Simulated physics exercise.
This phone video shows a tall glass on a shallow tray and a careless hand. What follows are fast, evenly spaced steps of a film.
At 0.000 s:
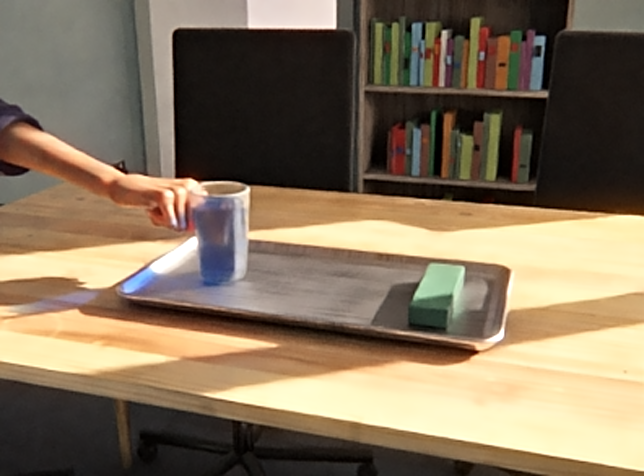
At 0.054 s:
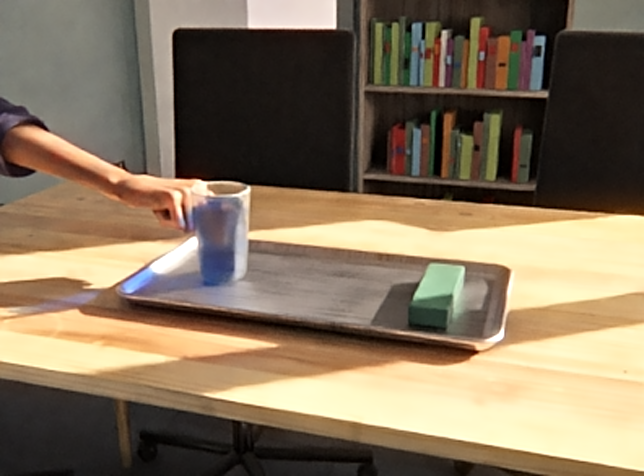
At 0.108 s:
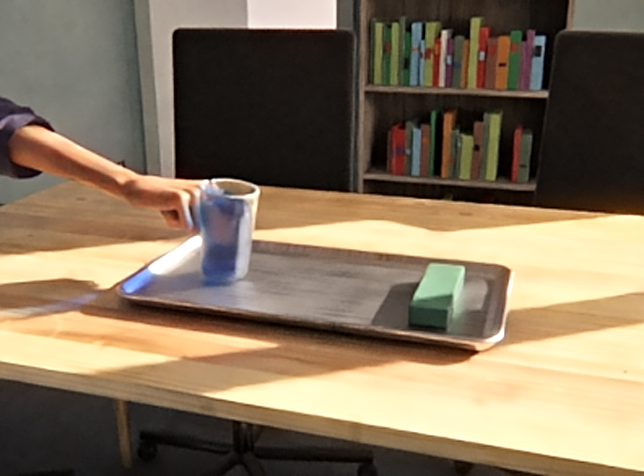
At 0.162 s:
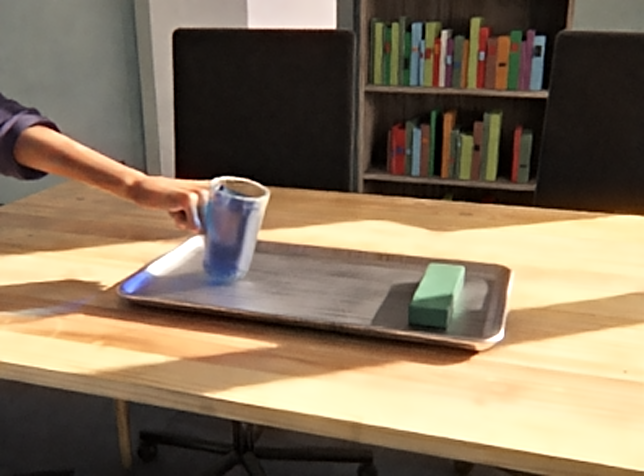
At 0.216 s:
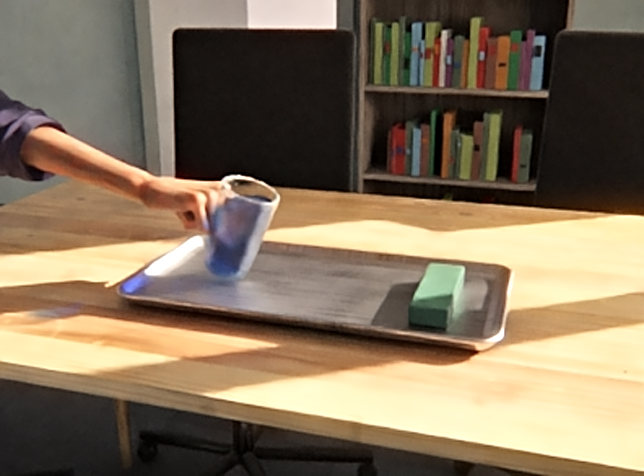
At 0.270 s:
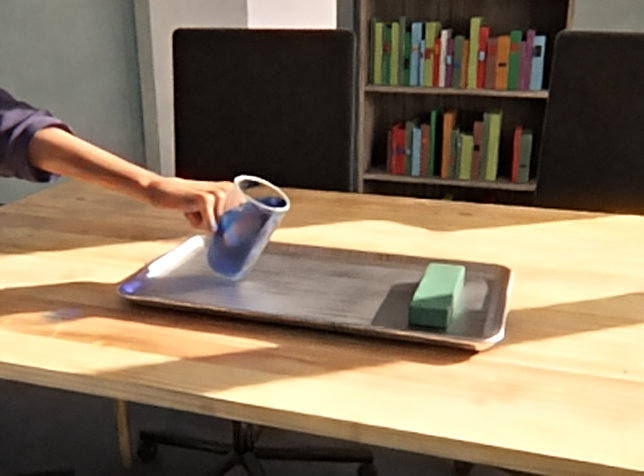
A hand coming in from the left pushed a tall bluish cup on a shallow tray, tilting it farther and farther to the right, while a green block stayed still near the tray's other end.
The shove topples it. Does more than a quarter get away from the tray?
No, under a quarter gets away.
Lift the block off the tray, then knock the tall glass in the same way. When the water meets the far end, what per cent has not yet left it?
Roughly 50 %, give or take.
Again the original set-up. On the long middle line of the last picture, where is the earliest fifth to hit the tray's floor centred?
I'd put the spot somewhere close to pixel (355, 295).
A moment on, the tall glass lies on its side and 98 per cent is in the glass, 1 on the tray and 1 above or beyond its rim.
Next, the tall glass lies on its side and 59 per cent is in the glass, 34 on the tray and 7 above or beyond its rim.
Then the tall glass lies on its side and 35 per cent is in the glass, 36 on the tray and 28 above or beyond its rim.
Later the tall glass lies on its side and 19 per cent is in the glass, 67 on the tray and 14 above or beyond its rim.
In the end 87 per cent is held by tray and glass, 13 is off the tray.
